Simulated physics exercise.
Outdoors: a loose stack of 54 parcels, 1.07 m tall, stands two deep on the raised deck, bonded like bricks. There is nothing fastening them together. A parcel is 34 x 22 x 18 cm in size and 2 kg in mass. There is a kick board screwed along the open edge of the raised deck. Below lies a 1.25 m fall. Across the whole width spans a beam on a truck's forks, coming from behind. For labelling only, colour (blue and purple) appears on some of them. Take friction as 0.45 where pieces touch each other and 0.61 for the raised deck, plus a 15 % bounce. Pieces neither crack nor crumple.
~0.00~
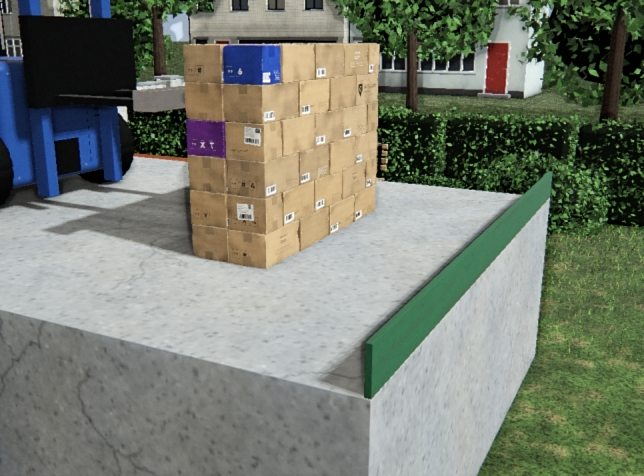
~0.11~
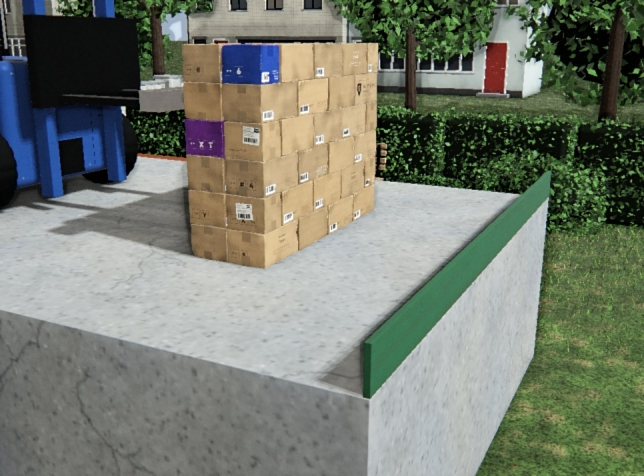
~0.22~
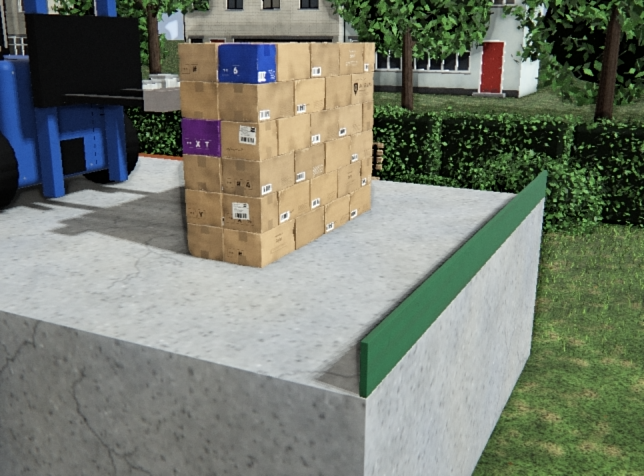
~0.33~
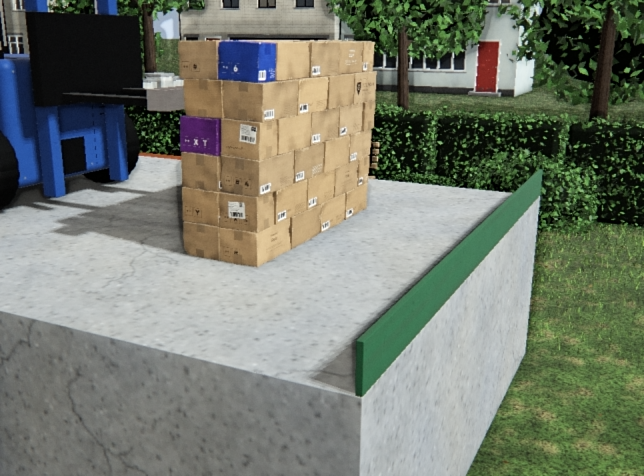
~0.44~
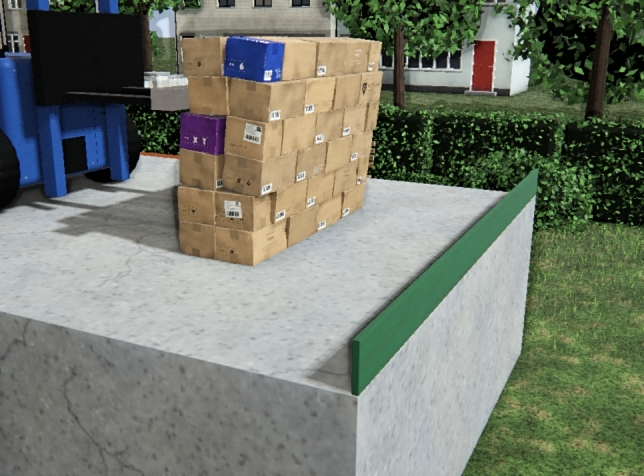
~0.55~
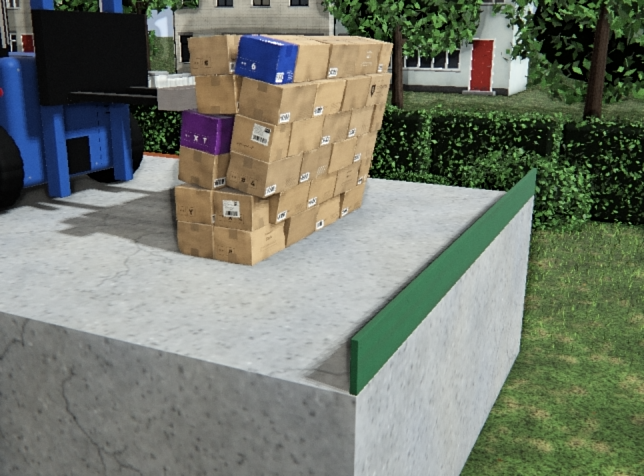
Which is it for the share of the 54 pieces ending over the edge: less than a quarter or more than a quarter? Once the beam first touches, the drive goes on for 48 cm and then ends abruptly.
It is fewer than one in four.
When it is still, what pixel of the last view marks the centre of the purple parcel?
It settles close to (255, 171) in the last view.
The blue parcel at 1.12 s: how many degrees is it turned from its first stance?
Roughly 50°.
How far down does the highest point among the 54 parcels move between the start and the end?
About 35 cm.
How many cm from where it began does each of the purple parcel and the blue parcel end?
Purple shifts close to 40 cm and blue close to 320 cm.
Around 0.82 s, none of the 54 parcels over the edge, 41 disturbed; blue parcel tipped 24°; purple parcel tipped 16°.
Around 1.12 s, none of the 54 parcels over the edge, 41 disturbed; purple parcel tipped 64°, 9 cm lower; blue parcel tipped 54°, 30 cm lower.
Around 1.68 s, 5 of the 54 parcels over the edge; purple parcel on its side; blue parcel tipped 19°, 1.83 m lower.
Finally (2.4 s), 8 of the 54 parcels over the edge; purple parcel on its side; blue parcel 2.14 m lower. That is 15 per cent. Seen by the last camera, middles, purple parcel near (255, 171).
